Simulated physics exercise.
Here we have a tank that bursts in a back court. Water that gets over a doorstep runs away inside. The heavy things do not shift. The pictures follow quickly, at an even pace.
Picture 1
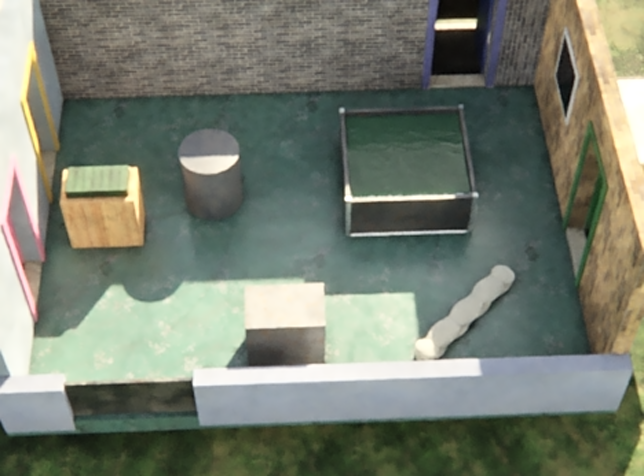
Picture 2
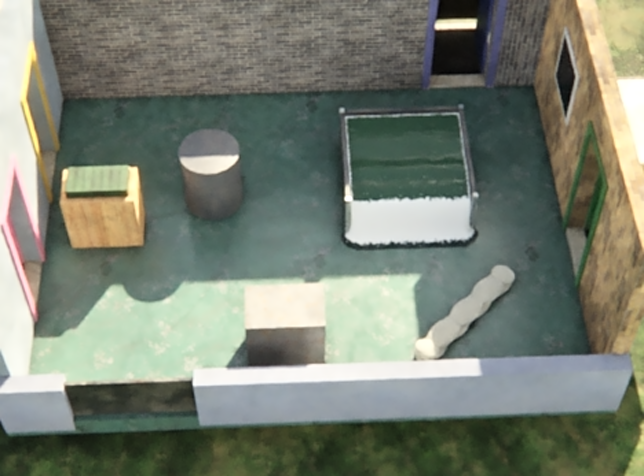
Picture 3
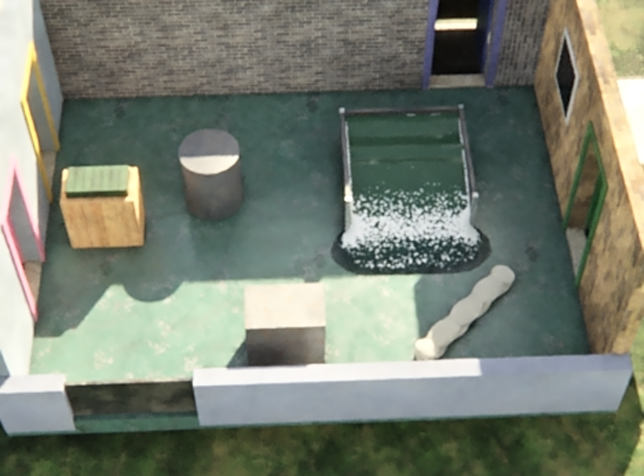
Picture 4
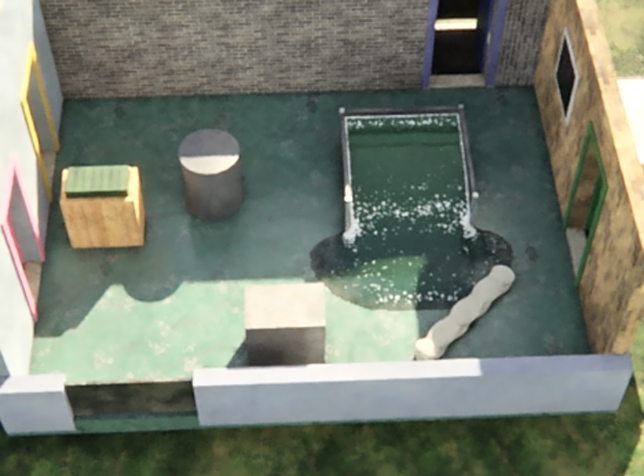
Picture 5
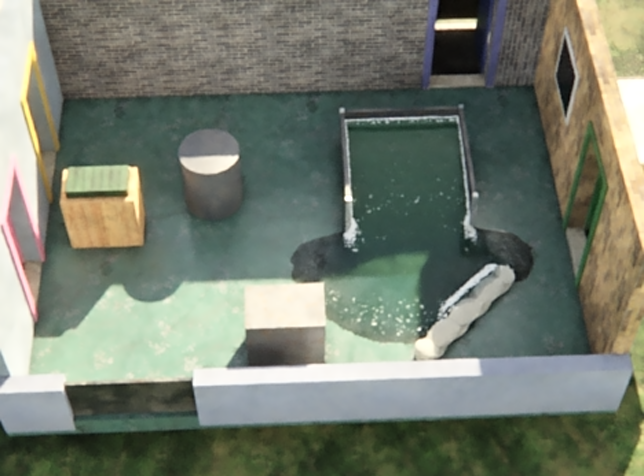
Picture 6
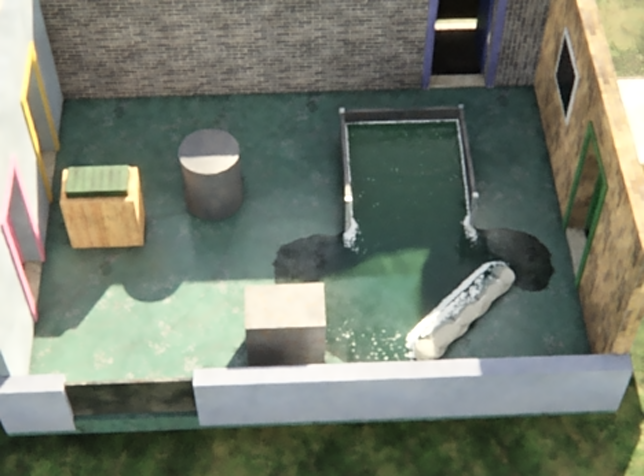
Water burst from the near side of a tank in a walled courtyard, spread out in a frothy sheet across the green floor, and washed around the pale, lumpy bar lying in front.
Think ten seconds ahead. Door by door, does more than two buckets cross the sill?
In the end: The pink door lets in a lot; the yellow door admits no more than that; the blue door lets in a lot; the green door admits no more than that.
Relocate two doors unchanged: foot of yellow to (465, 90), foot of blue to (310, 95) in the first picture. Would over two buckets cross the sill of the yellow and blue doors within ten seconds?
Then: The yellow door lets more in, the blue door keeps below it.
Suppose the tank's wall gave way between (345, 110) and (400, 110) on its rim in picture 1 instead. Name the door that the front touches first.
I say the blue one.
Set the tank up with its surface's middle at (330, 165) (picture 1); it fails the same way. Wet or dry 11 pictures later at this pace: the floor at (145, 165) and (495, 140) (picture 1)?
In turn: No water, no water.
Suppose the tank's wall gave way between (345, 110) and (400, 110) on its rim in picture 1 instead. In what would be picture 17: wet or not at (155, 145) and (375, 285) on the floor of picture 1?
In that order: Wet, no water.
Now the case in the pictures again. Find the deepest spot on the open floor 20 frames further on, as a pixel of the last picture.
Near (594, 385).
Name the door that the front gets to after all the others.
It is the blue-painted one.
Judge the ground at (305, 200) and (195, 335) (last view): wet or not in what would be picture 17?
One after the other: No water, wet.
A moment on, water covers 25 % of the floor; the pink door not reached, the yellow door not reached, the blue door not reached, the green door wet at the sill, nothing in.
Next, water covers 35 % of the floor; the pink door not reached, the yellow door not reached, the blue door not reached, the green door under two buckets in.
Then, water covers 55 % of the floor; the pink door wet at the sill, nothing in, the yellow door not reached, the blue door not reached, the green door under two buckets in.
Later, water covers 75 % of the floor; the pink door over two buckets in, the yellow door wet at the sill, nothing in, the blue door wet at the sill, nothing in, the green door under two buckets in.
In the end, water covers 95 % of the floor; the pink door over two buckets in, the yellow door under two buckets in, the blue door over two buckets in, the green door under two buckets in.
